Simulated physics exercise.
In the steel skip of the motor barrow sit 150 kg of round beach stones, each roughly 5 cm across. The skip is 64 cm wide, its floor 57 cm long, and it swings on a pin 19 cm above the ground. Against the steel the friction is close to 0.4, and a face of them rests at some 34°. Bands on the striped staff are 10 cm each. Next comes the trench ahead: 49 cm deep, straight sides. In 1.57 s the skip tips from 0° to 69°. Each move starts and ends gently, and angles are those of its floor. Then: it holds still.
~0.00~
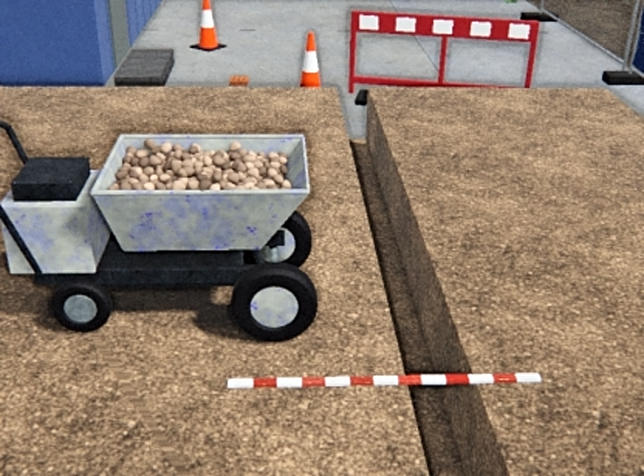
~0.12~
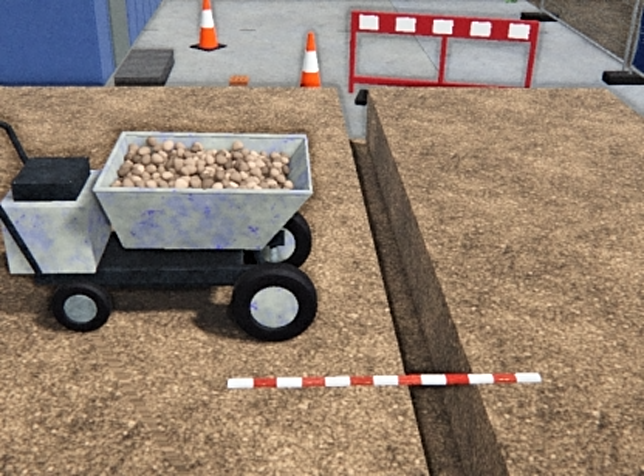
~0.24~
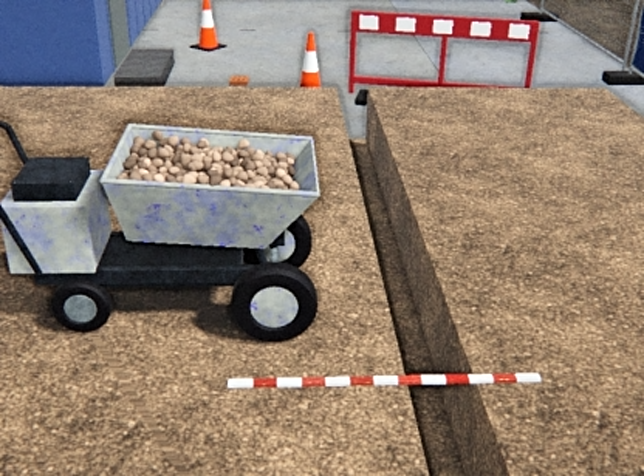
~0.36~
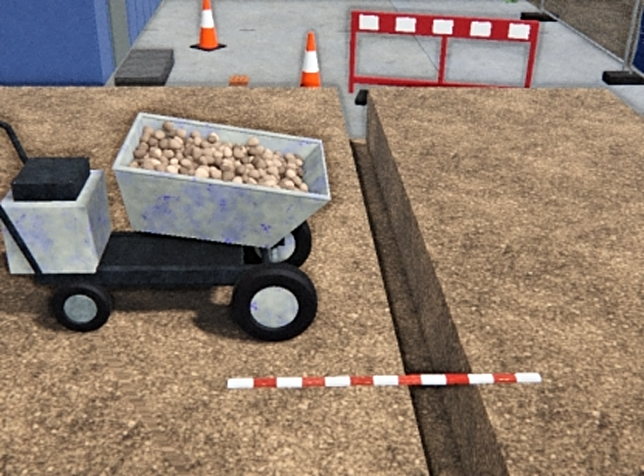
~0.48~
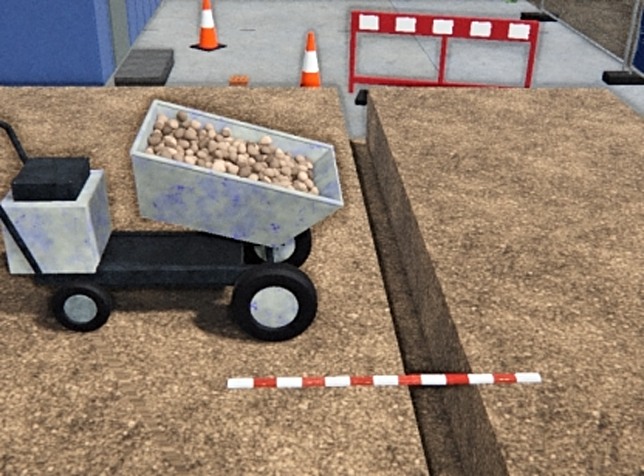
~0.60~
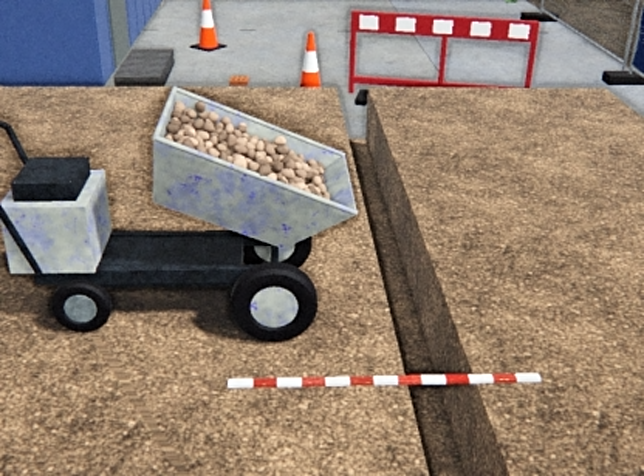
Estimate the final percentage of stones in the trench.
I would say 73 percent.
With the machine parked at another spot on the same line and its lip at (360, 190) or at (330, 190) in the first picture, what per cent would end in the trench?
Around 25% for the first place and 55% for the second.
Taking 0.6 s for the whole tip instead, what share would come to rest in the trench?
I'd put it at some 45 in a hundred.
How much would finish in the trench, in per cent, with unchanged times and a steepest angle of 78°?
Share in trench: Approx. 70%.
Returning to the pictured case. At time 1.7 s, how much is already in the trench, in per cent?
35 per cent, give or take.
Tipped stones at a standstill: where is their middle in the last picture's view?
Their centre sits close to (425, 361).
After 1.2 s the floor is at 58°; 98 % in the skip, 2 % in the trench; the foremost stones are at (419, 257).
After 1.7 s the floor is at 69°; 45 % in the skip, 36 % in the trench, 18 % past the trench; the foremost stones are at (523, 290).
After 2.0 s the floor is at 69°; 22 % in the skip, 51 % in the trench, 27 % past the trench; the foremost stones are at (586, 277).
After 4.0 s the floor is at 69°; 0 % in the skip, 73 % in the trench, 27 % past the trench; the foremost stones are at (611, 253).
